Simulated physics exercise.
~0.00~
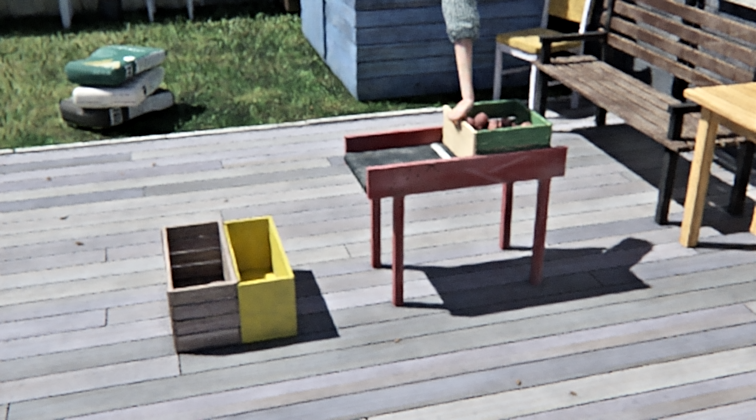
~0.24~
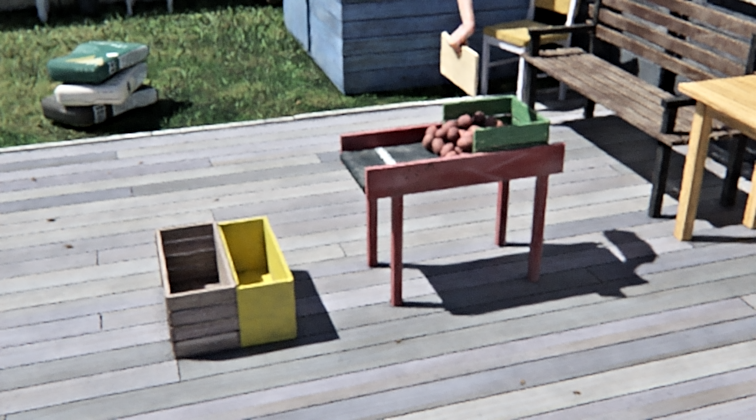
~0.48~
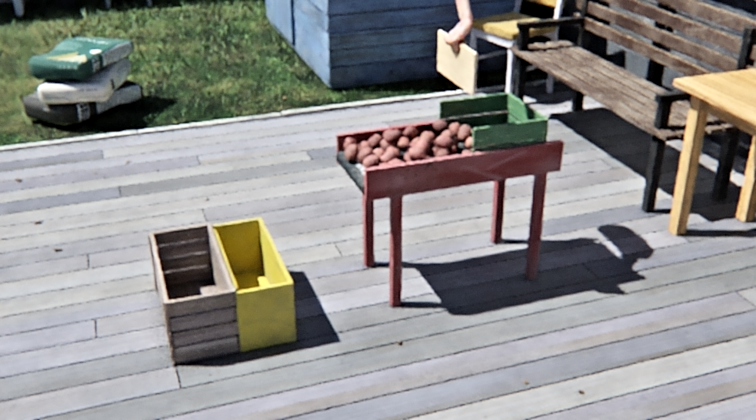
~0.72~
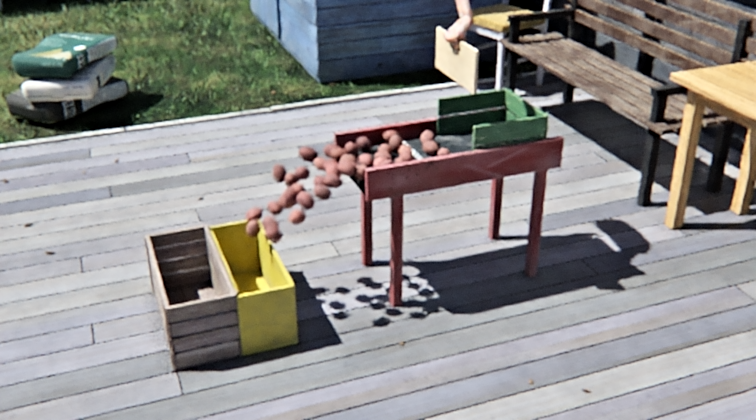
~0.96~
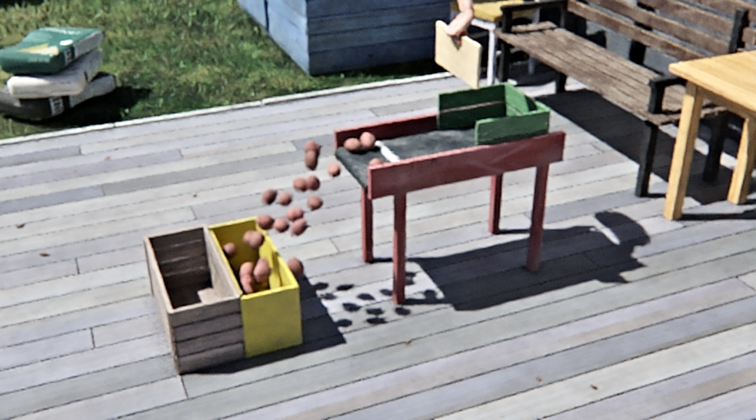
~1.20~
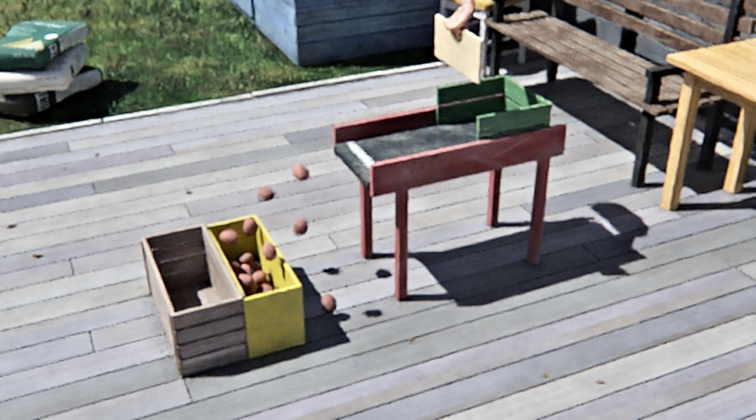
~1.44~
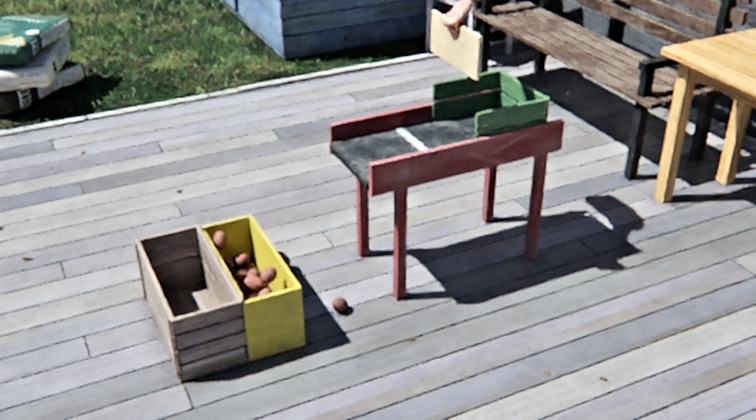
On a sunlit deck of weathered grey boards beside a lawn, seen from slightly above by a view that drifts gently sideways, a red-sided table with a dark belt stands near a bench. A green pen of red potatoes sits at its right end, and a yellow tote and a brown wooden tub stand side by side at lower left. A hand lifts the pale gate panel, and the potatoes spread leftward along the striped belt. They spill off its left end in a loose stream. Most drop into the yellow tote, while one lies on the boards just right of it, and the wooden tub stays empty.
